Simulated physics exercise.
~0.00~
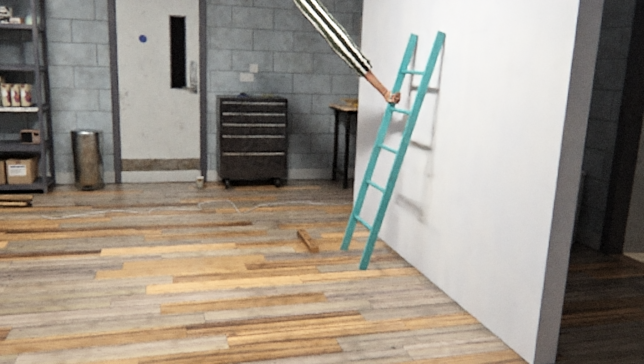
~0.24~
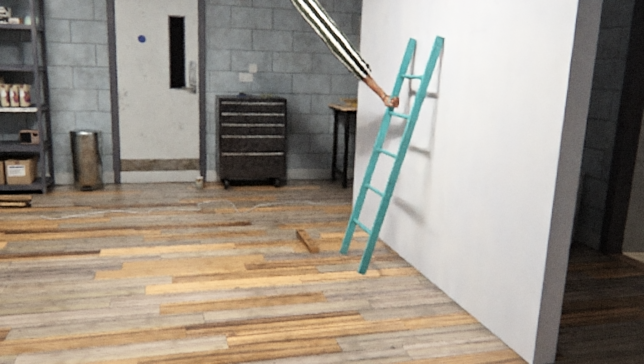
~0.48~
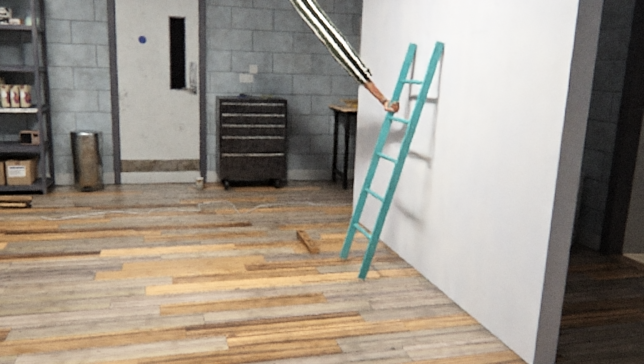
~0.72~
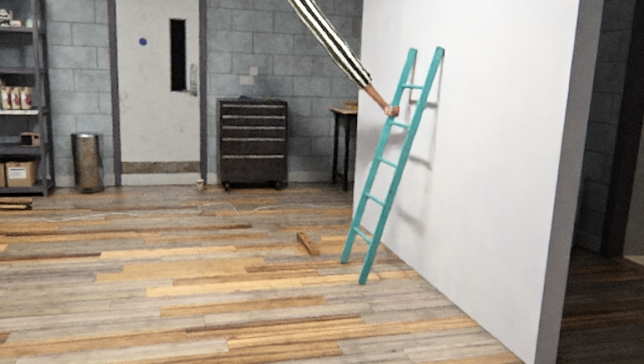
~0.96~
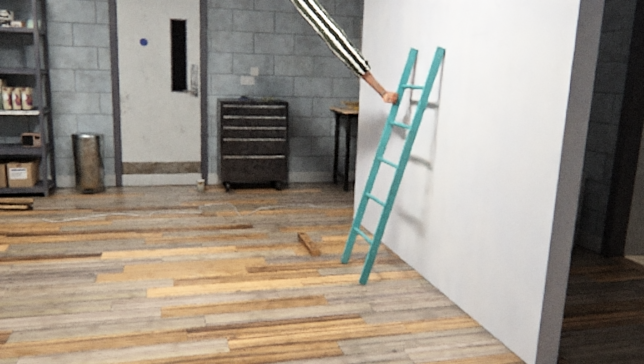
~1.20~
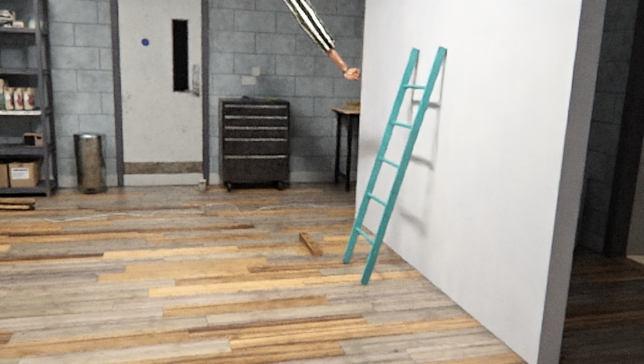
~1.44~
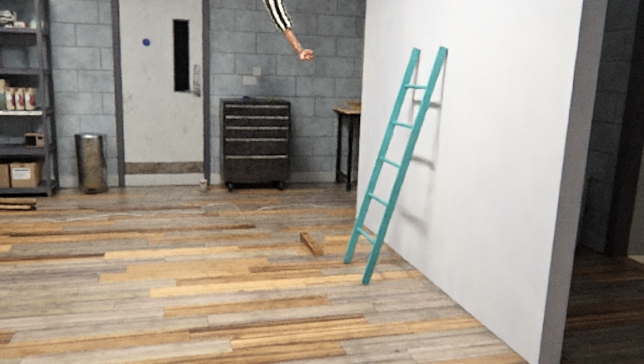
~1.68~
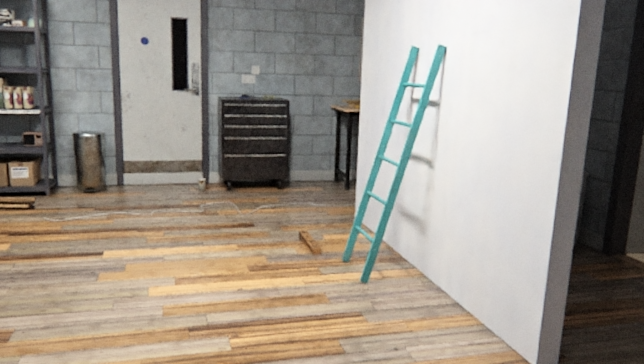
The clip opens on a room with a wooden floor, where an arm in a black-and-white striped sleeve reaches in from the top and holds a turquoise ladder against a white wall. A small strip of wood lies on the floor to the left of it. The hand steadies the ladder, which shifts only very slightly as the view sways a little. Then the fingers let go, and the arm draws back up and to the left until it is out of sight. The ladder stays leaning against the wall, standing on its own, and the wooden strip still lies in its place.
